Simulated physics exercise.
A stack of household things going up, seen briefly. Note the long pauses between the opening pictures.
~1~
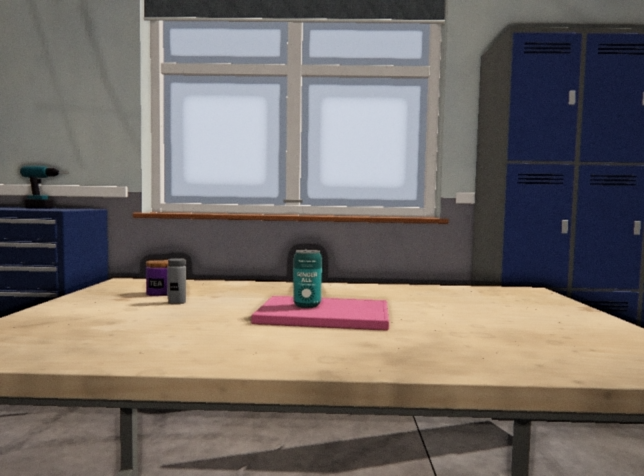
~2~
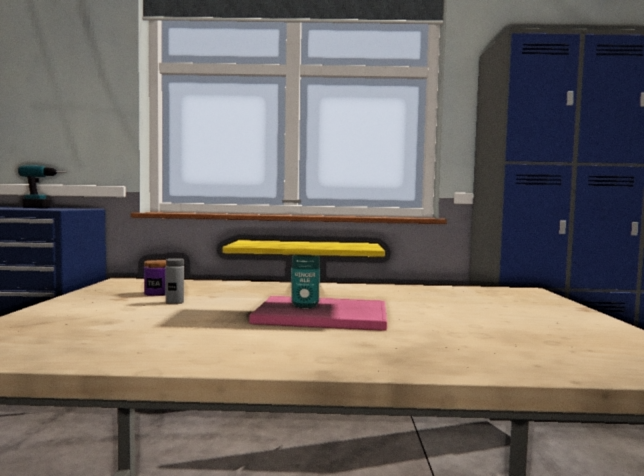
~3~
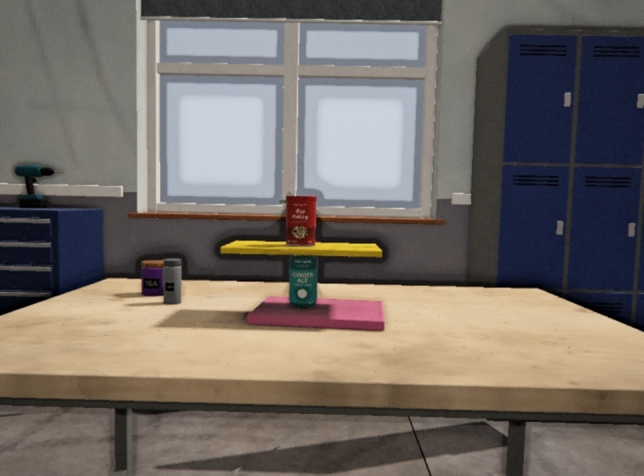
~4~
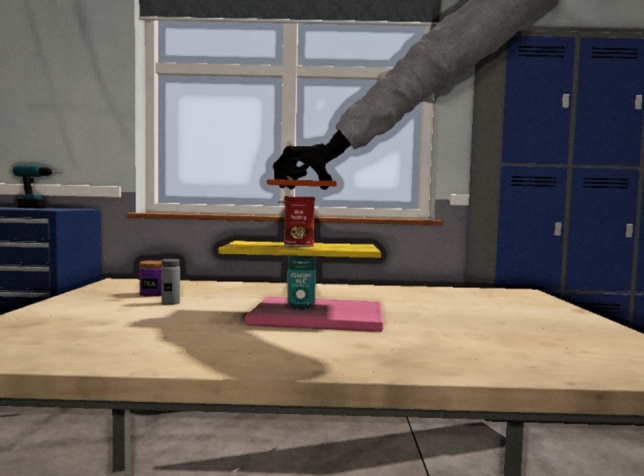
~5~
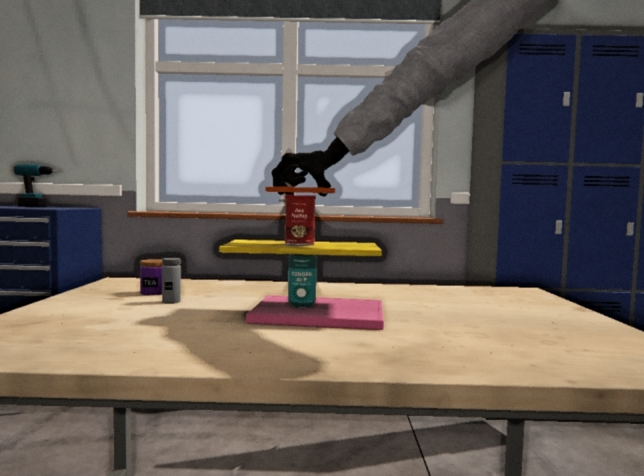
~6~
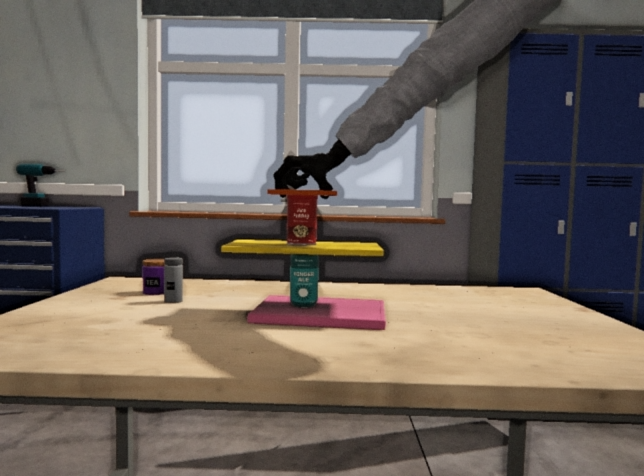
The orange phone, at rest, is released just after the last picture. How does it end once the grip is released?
It ends with the pile still standing.
Then, 0.30 s after the last picture, nothing has stirred.
Then, 1.00 s after the last picture, orange phone resting near (302, 193).
At rest, all 7 in place. Seen from the same camera at the end, orange phone near (302, 193). The pile keeps its balance.
